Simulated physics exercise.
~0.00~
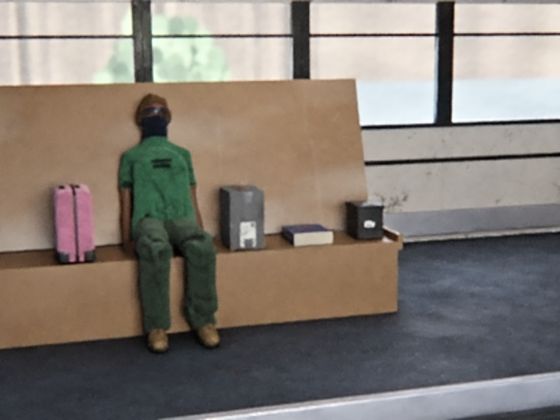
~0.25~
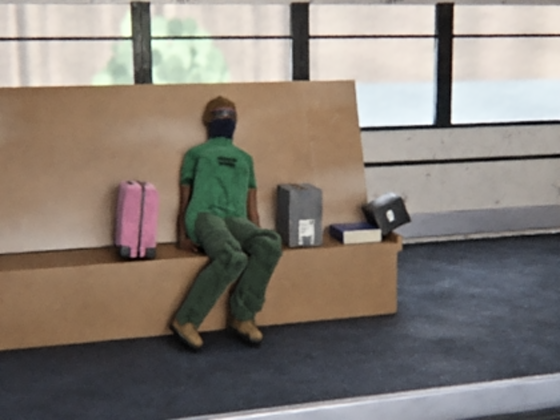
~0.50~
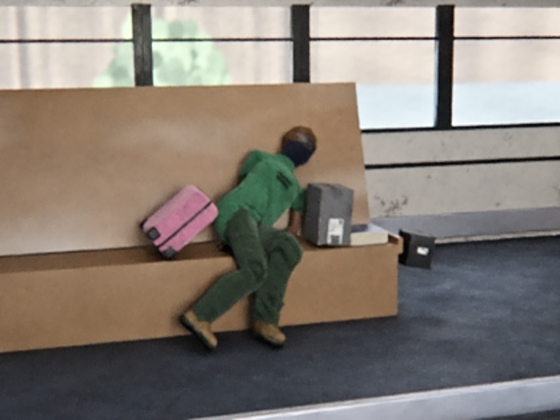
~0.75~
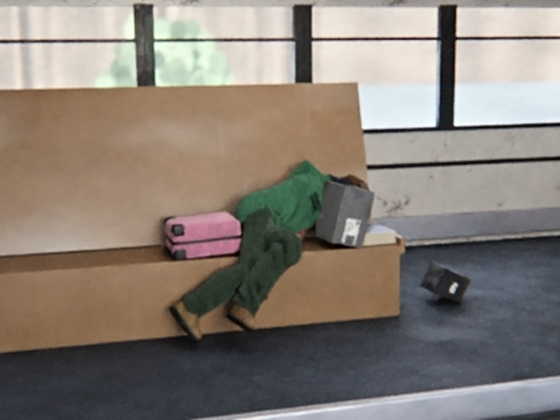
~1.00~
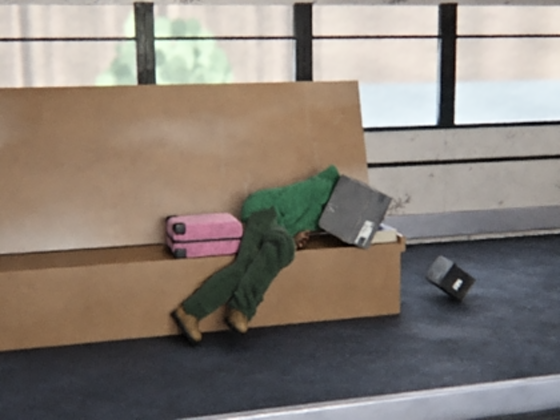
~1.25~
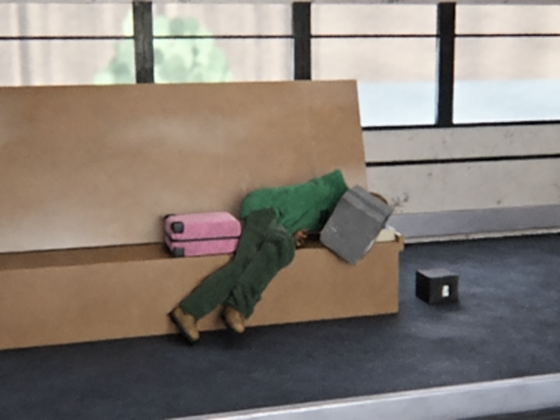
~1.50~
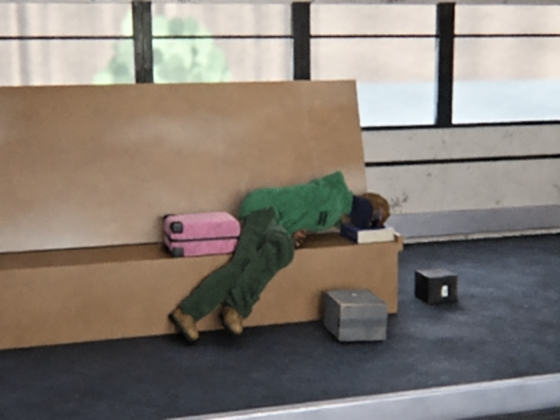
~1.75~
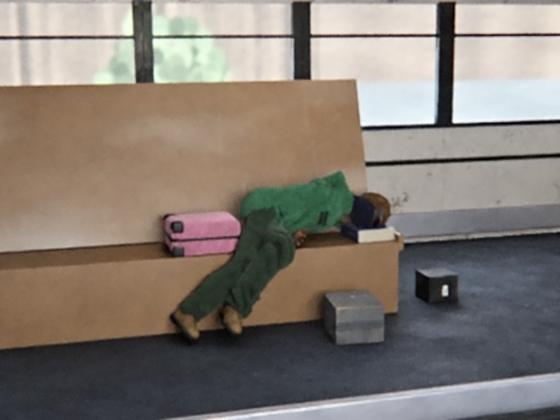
At first, a masked passenger in a green shirt sits upright on a tan bench, with a pink suitcase on the left and a grey box, a blue book-like item and a small black box on the right. Everything slides right, and the black box tips over the bench end and drops to the floor. The passenger topples sideways to the right while the pink suitcase falls onto its side. The grey box leans beside the slumped head, then tumbles off the front edge. It rests on the floor, while the passenger lies folded over, hips still on the seat, near the book-like item.
